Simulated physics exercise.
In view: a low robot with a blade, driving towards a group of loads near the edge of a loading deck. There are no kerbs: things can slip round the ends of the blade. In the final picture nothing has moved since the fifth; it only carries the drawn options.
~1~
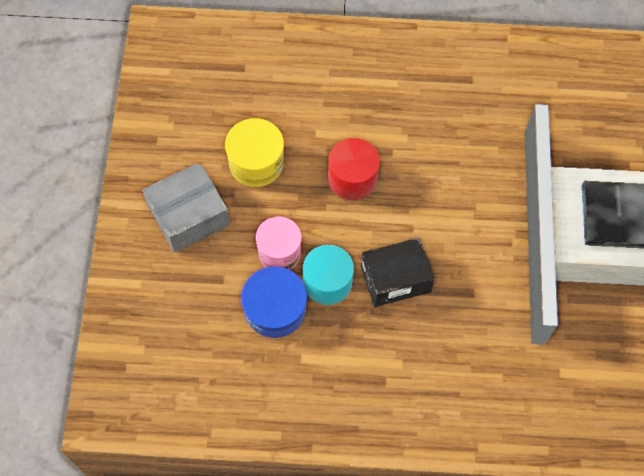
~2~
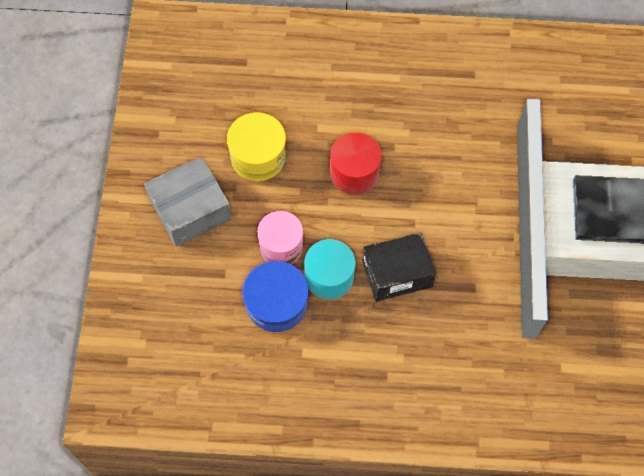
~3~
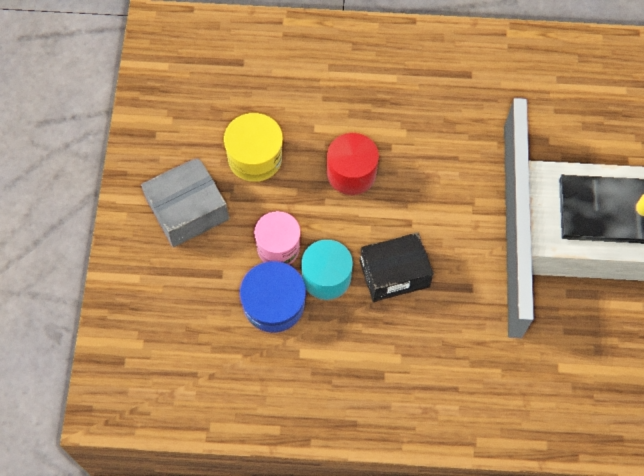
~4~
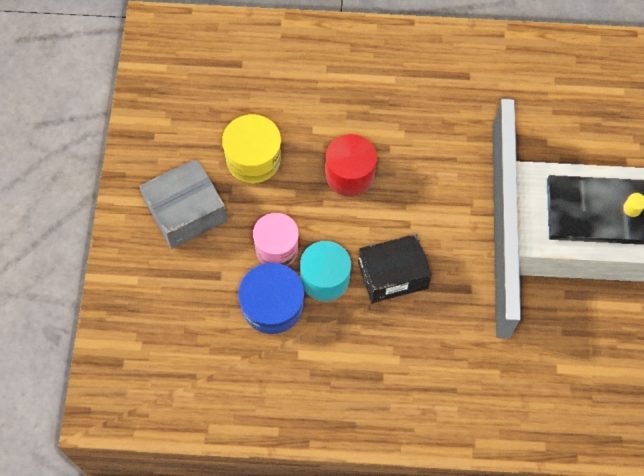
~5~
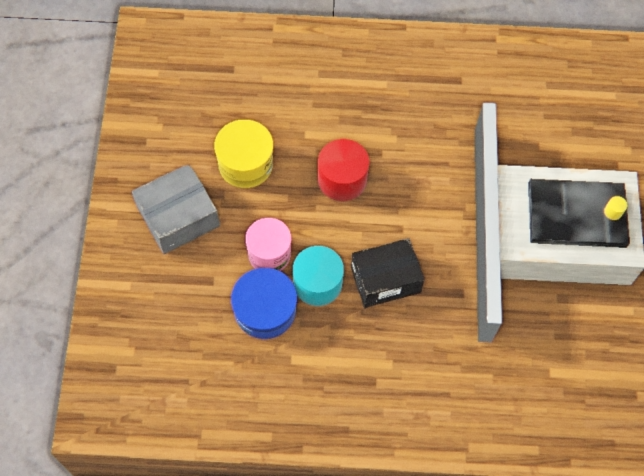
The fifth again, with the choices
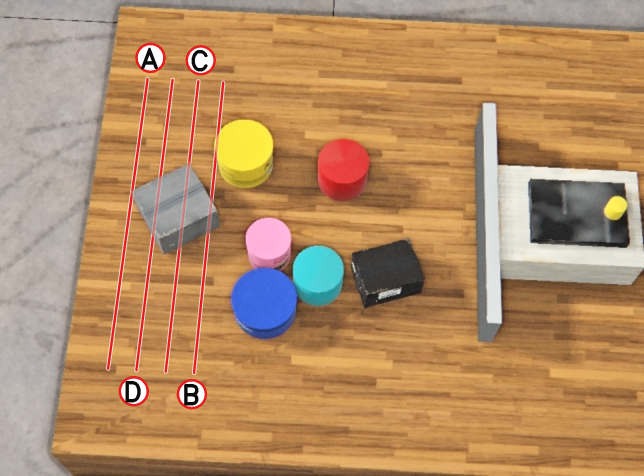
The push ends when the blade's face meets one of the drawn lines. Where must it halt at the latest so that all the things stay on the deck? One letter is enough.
C.
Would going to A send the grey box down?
By then, yes.
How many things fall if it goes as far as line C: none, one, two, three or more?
In all, none.
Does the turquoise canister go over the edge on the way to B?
No.
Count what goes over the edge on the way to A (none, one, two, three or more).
In all, two.
On the marked copy, A at (129, 215); B at (210, 219); C at (183, 217); D at (156, 216).
Taking C. A third of the way, robot (460, 206); blue pail (246, 314); pink pail (253, 240).
Two thirds of the way, robot (349, 201); grey box (164, 198); turquoise canister (174, 274).
When it is over, robot (263, 196); turquoise canister (88, 270); grey box (108, 201); nothing has fallen.
As for the rest, A drops the grey box and turquoise canister; B is safe but short; D drops the grey box and turquoise canister.
